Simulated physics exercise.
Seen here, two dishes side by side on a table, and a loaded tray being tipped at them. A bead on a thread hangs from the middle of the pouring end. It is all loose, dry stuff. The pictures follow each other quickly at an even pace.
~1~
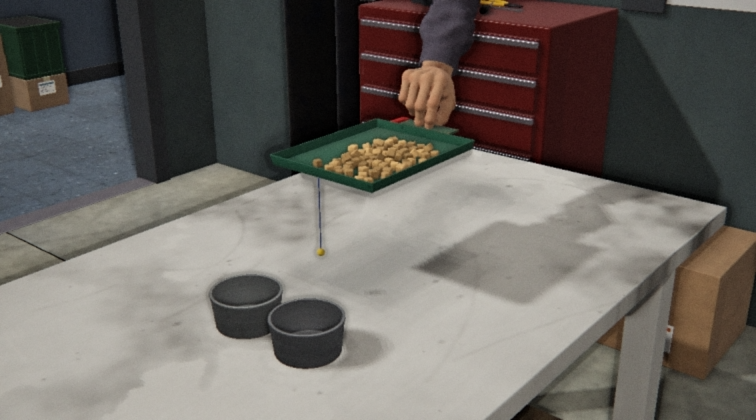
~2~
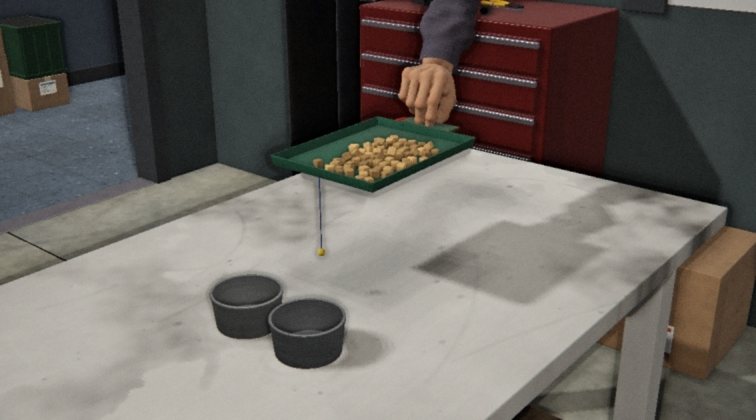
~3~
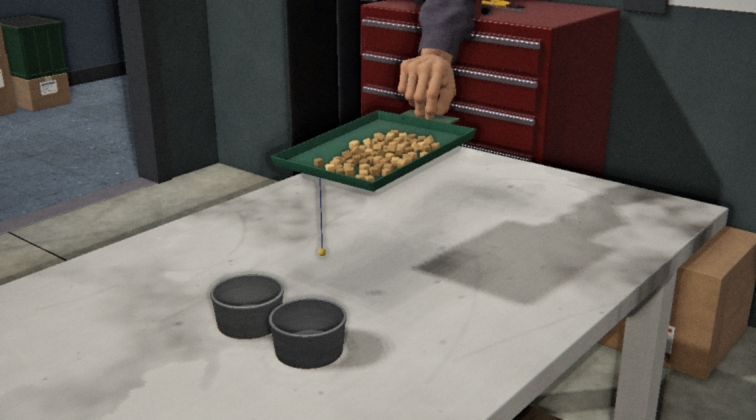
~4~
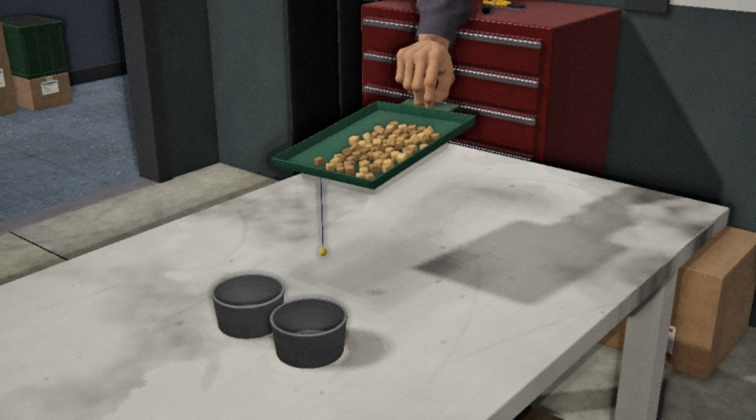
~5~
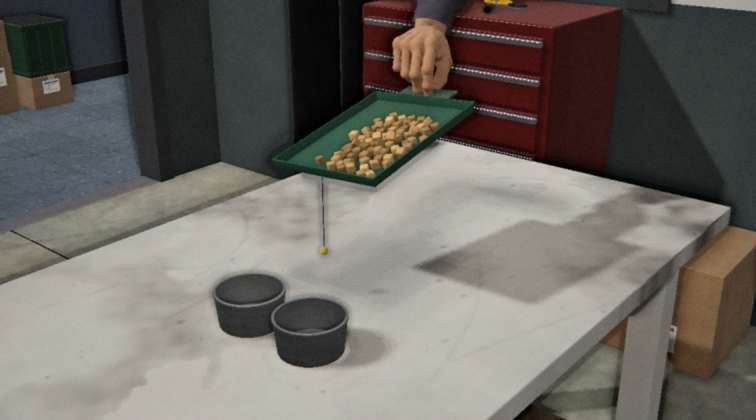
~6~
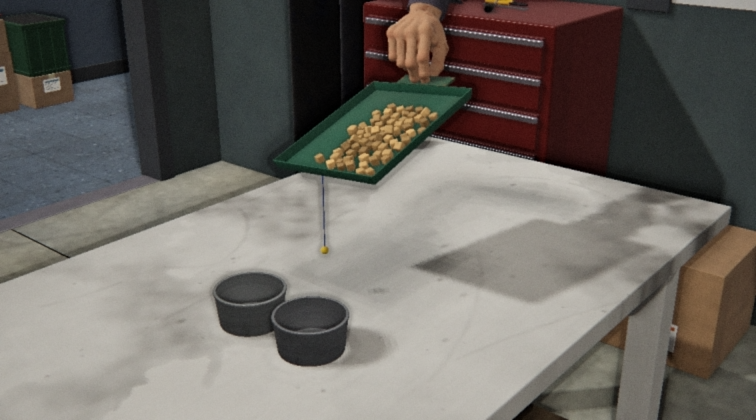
At first, a hand holds a green tray of small tan cubes nearly level above a pale table, behind two dark round dishes, with a yellow bead hanging on a thread. Then the hand gradually raises the far end, tilting the tray toward its lower left corner, while the dishes stay put.
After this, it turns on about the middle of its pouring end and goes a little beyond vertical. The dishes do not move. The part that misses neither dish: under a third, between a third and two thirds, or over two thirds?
Caught overall: Under a third.
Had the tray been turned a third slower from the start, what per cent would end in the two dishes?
Roughly 10 in a hundred.
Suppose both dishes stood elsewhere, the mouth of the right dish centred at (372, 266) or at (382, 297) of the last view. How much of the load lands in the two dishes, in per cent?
The first gives 0 %, the second 20 %.
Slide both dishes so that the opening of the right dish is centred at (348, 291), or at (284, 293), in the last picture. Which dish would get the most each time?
One: The left dish. Two: The right-hand dish.
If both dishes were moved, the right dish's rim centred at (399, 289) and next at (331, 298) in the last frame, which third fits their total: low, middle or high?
First under a third, then the middle third.
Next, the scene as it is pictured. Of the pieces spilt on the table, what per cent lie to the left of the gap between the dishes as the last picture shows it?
Near 60 %.
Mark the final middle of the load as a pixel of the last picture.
Near (269, 296).
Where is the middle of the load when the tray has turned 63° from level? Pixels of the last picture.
Close to (319, 151).
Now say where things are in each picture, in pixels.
In the first frame, corners of the pouring end at (273, 155) and (372, 182), level; middle of the load at (383, 159), small wooden cubes; left dish at (220, 317); right dish at (281, 345); bead on its thread at (321, 252).
In the second frame, corners of the pouring end at (274, 155) and (372, 182), level; middle of the load at (384, 157).
In the third frame, corners of the pouring end at (274, 156) and (373, 181), tipped barely, lowest at the left corner; middle of the load at (384, 154).
In the fourth frame, corners of the pouring end at (274, 158) and (373, 179), tipped a little, lowest at the left corner; middle of the load at (384, 148).
In the fifth frame, corners of the pouring end at (275, 159) and (373, 177), tipped a little, lowest at the left corner; middle of the load at (384, 142).
In the sixth frame, corners of the pouring end at (276, 159) and (372, 175), tipped clearly, lowest at the left corner; middle of the load at (383, 137); left dish at (224, 315); right dish at (285, 343).
Soon, tray tipped steeply; nearly all on the tray; a small part in the air.
A while on, tray tipped past a quarter turn; nearly all on the tray; a small part outside both.
Towards the end, tray tipped past a quarter turn; a stray few in the right dish; a small part in the left dish; most outside both.
Finally, tray tipped past a quarter turn; a stray few in the right dish; a small part in the left dish; most outside both.
